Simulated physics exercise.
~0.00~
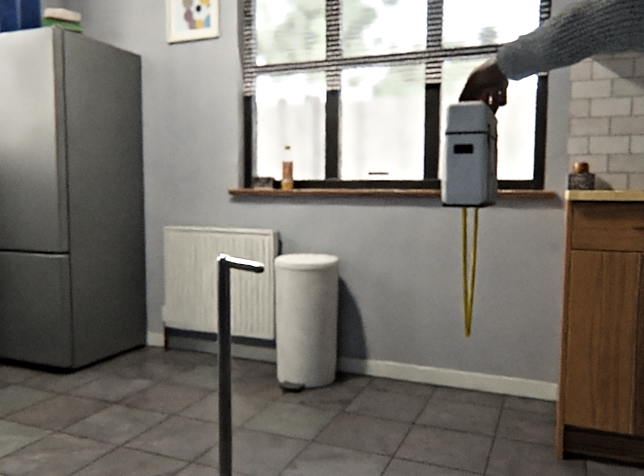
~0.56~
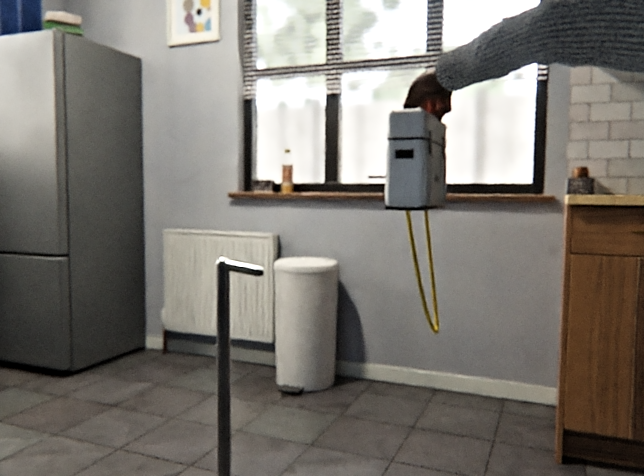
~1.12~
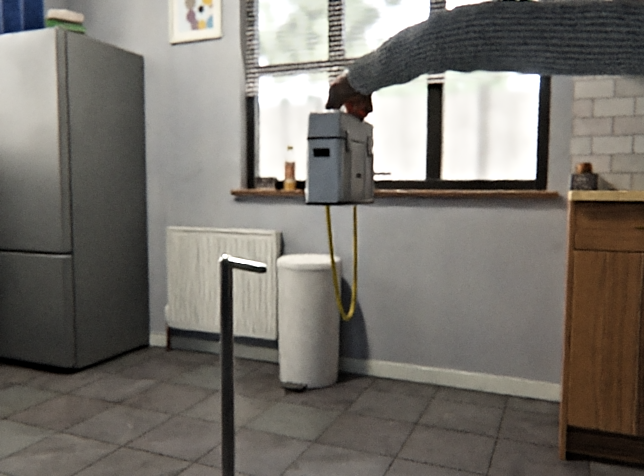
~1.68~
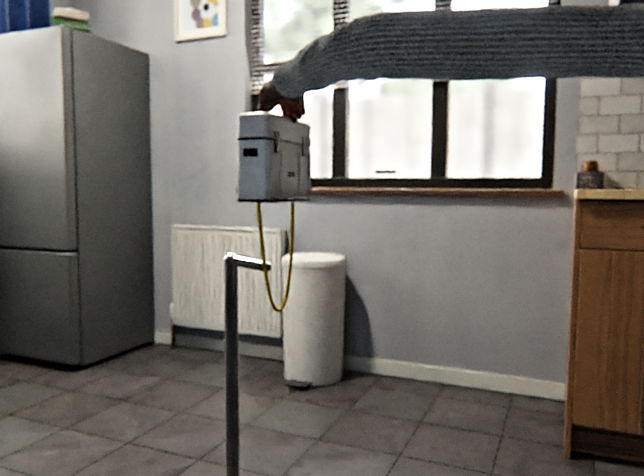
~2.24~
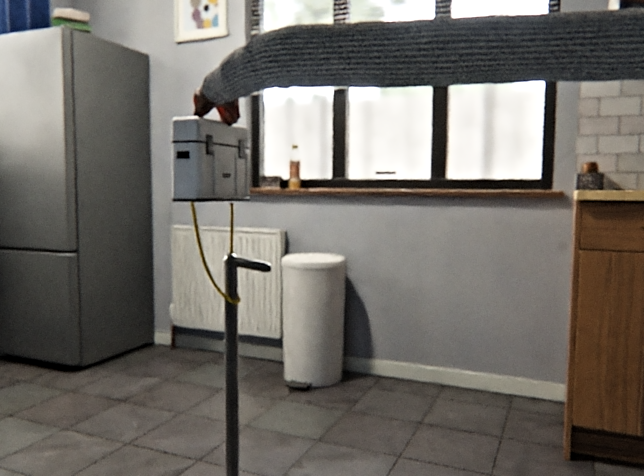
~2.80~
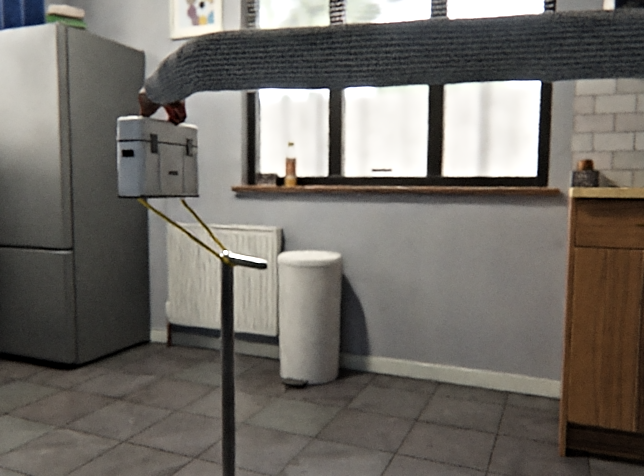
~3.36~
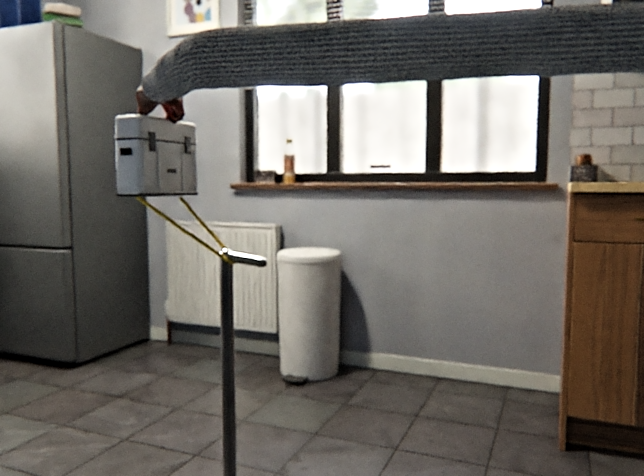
A white case with a yellow loop dangling beneath it hangs from the hand of an outstretched arm in a grey knitted sleeve, in front of a kitchen window. The arm carries it steadily left, upright, towards a short post with a bar at its top. As the case nears the post, the loop sways below it, hanging lower than the bar. The case passes over the post and carries on towards the fridge, but the loop catches on the post. It pulls tight at a slant, and the hand stops with the case snagged just past the post.
